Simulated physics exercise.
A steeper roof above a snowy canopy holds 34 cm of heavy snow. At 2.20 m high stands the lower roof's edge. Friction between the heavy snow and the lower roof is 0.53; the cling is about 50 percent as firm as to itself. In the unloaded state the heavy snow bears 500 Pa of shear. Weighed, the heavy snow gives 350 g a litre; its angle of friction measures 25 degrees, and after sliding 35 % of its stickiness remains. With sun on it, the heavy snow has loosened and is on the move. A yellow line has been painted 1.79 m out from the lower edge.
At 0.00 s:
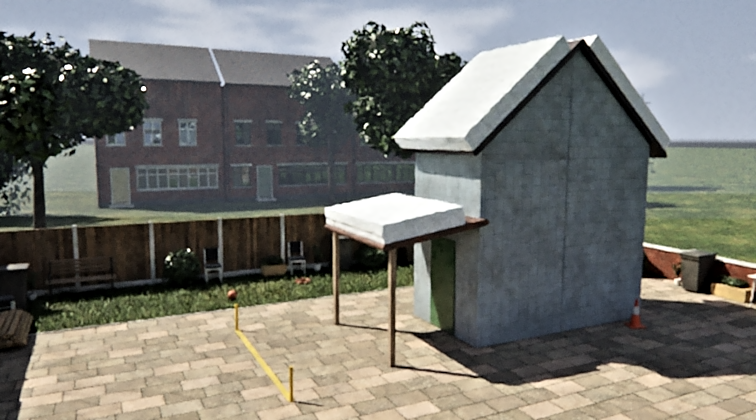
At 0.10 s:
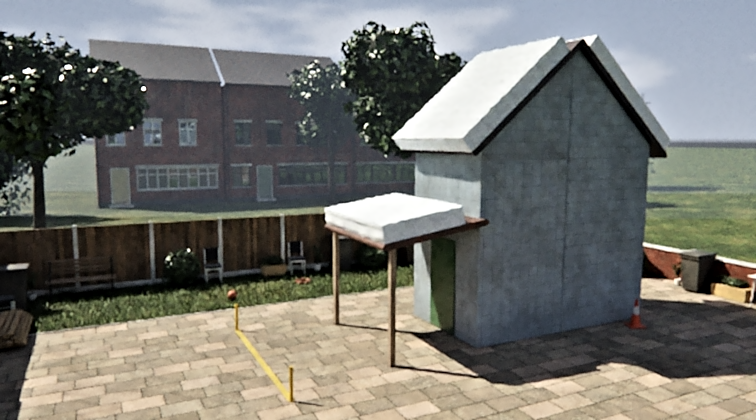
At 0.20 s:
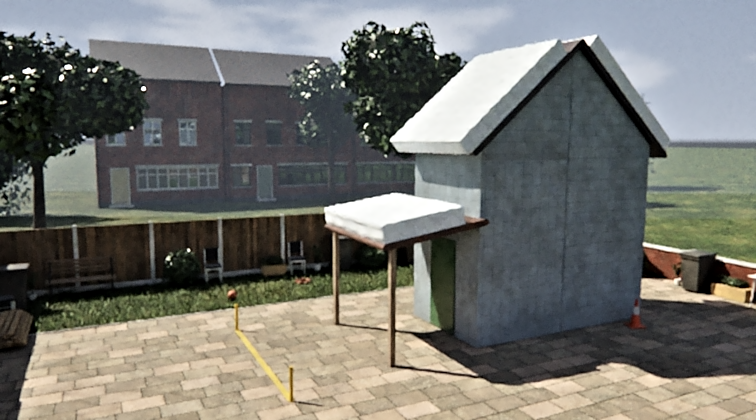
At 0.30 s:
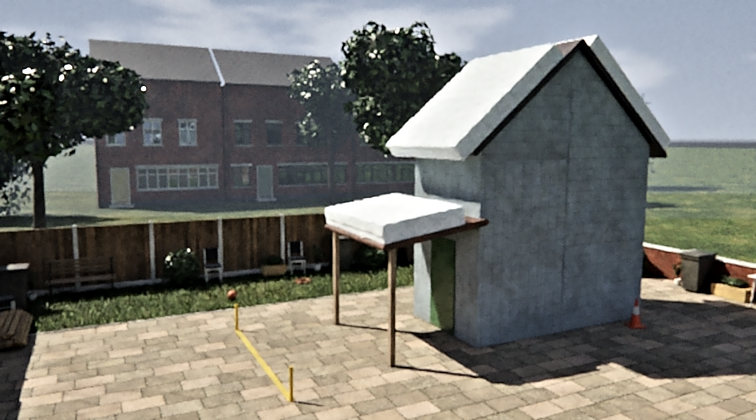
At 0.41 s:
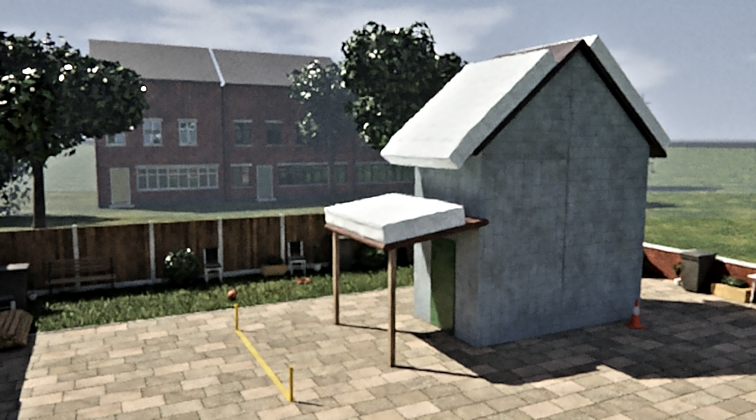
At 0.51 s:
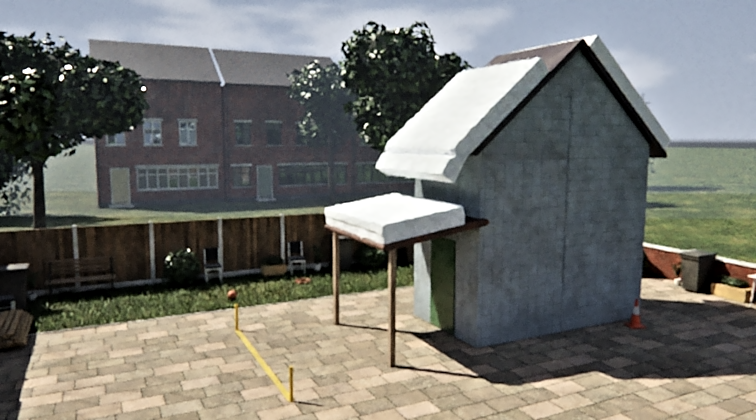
In a paved yard beside a brick building, a thick slab of snow on a small grey house's steep roof slid slowly down the left slope, then stuck out past the edge above the snowy porch.
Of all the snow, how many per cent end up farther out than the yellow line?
I would say about 38 per cent of all the snow ends up past the yellow line.
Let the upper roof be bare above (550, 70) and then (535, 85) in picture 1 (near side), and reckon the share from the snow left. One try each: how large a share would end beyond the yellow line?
Try 1: 25 %; try 2: 18 %.
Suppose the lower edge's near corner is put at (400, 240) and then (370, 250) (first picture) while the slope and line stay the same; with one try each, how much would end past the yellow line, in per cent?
I'd expect around 40 percent the first time and around 35 percent the second.
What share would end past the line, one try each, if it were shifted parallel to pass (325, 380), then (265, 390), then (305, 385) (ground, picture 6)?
About 50 %, 30 %, 45 %.
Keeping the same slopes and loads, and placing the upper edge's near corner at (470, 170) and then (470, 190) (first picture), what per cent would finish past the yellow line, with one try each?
The first try gives about 25 % and the second about 8 %.
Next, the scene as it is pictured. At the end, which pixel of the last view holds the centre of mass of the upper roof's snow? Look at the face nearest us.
Near (288, 342).
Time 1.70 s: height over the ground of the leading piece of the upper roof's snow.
Somewhere around 0.4 metres, I'd say.
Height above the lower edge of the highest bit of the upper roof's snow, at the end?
It ends up some 0.6 m higher than the lower edge.
After 1.05 s, none is below the lower edge and 0 % is past the line.
After 1.70 s, 48 % is below the lower edge and 12 % is past the line.
After 2.35 s, 63 % is below the lower edge and 38 % is past the line.
After 3.00 s, 63 % is below the lower edge and 38 % is past the line.
After 3.30 s, 63 % is below the lower edge and 38 % is past the line.
